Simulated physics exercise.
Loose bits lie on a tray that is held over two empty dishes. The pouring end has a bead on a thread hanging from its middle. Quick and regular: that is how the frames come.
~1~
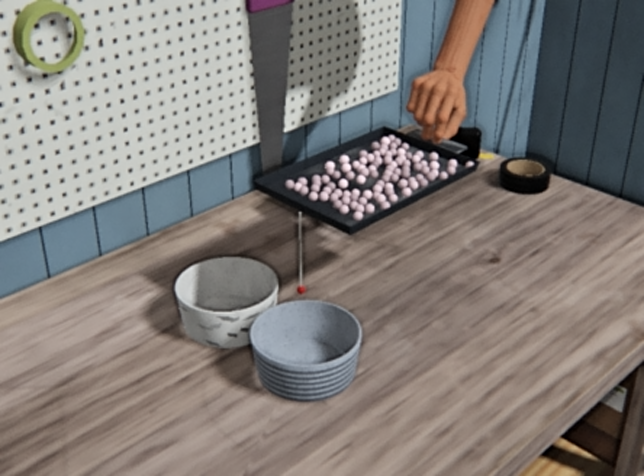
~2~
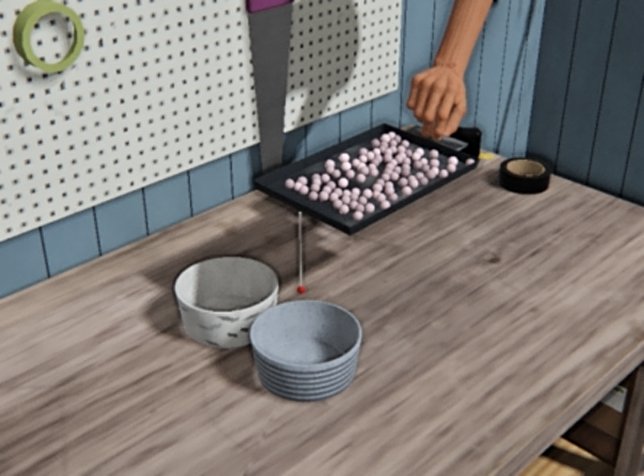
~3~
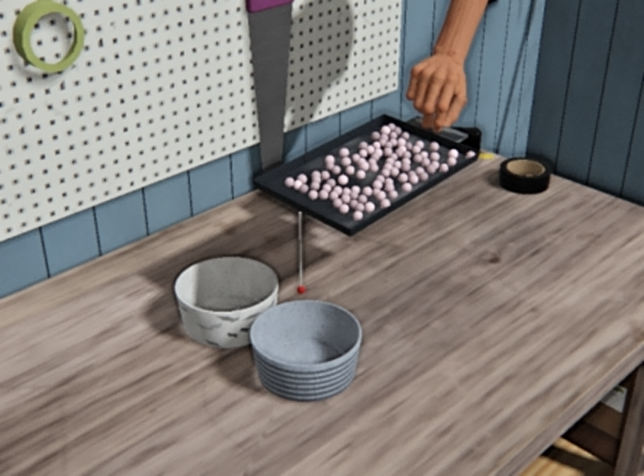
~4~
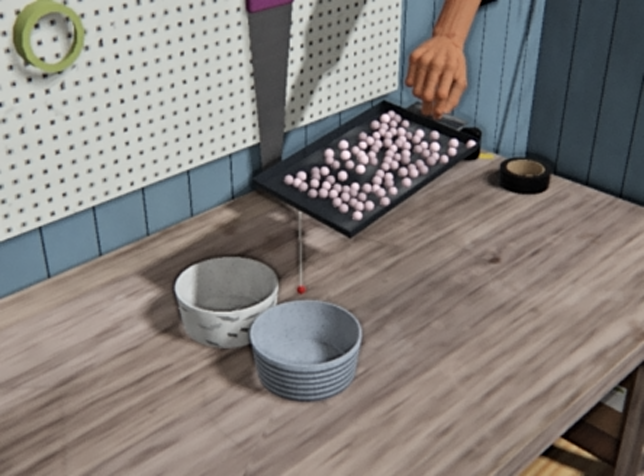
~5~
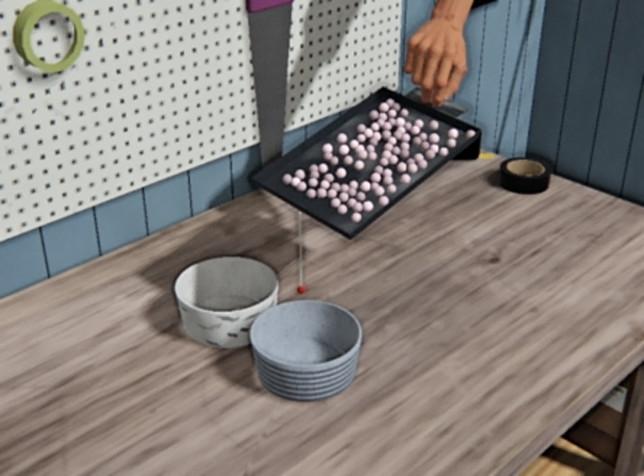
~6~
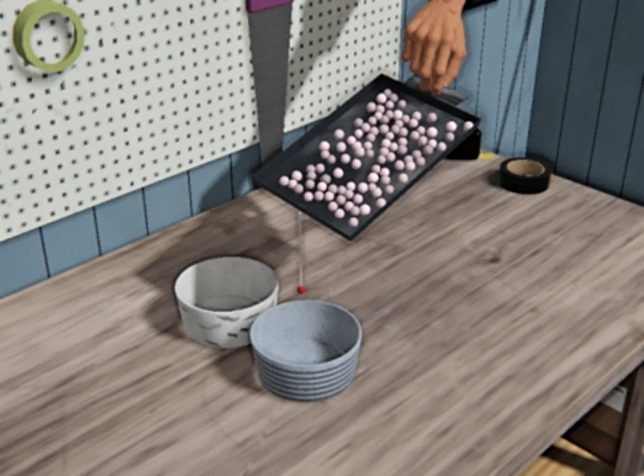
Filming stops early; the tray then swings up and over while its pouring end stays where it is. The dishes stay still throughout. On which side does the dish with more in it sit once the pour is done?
Watch, the one on the right side catches more of it.
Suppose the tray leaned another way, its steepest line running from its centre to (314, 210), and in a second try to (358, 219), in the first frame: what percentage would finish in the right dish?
About 70 and 80 per cent.
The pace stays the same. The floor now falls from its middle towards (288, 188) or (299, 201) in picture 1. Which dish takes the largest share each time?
Case one: The dish at left. Case two: The dish at left.
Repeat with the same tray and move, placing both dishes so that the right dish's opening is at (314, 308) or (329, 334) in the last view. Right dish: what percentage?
50 %, 90 %.
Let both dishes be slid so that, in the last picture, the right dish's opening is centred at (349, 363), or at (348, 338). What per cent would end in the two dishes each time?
It would be roughly 80 per cent for the first and roughly 80 per cent for the second.
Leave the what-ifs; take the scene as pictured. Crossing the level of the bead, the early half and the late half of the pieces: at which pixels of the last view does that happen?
It goes through near (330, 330) first, then near (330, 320).
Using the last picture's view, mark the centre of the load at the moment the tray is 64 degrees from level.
The middle of the pieces lands at roughly (334, 226).
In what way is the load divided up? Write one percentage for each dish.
Left dish 0 per cent; right dish 90 per cent.
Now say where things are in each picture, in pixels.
In the first picture, corners of the pouring end near (258, 181) and (351, 225), level; middle of the load near (374, 174), sugar pearls; left dish near (188, 320); right dish near (266, 372); bead on its thread near (301, 290).
In the second picture, corners of the pouring end near (258, 180) and (350, 225), level; middle of the load near (374, 173).
In the third picture, corners of the pouring end near (257, 179) and (350, 227), tipped barely, lowest at the right corner; middle of the load near (374, 168).
In the fourth picture, corners of the pouring end near (257, 178) and (350, 229), tipped a little, lowest at the right corner; middle of the load near (373, 162).
In the fifth picture, corners of the pouring end near (256, 177) and (350, 231), tipped a little, lowest at the right corner; middle of the load near (372, 156).
In the sixth picture, corners of the pouring end near (255, 177) and (349, 233), tipped clearly, lowest at the right corner; middle of the load near (369, 154), the whole lot on the move; left dish near (188, 320); right dish near (266, 372).
Shortly afterwards, tray tipped steeply; near two thirds on the tray; a little in the right dish; only a few outside both; near a quarter in the air.
Next, tray tipped past a quarter turn; only a few on the tray; the bulk in the right dish; only a few in the left dish; a little outside both; a little in the air.
Some moments later, tray tipped past a quarter turn; the bulk in the right dish; only a few in the left dish; a little outside both.
In the end, tray tipped past a quarter turn; the bulk in the right dish; only a few in the left dish; a little outside both.
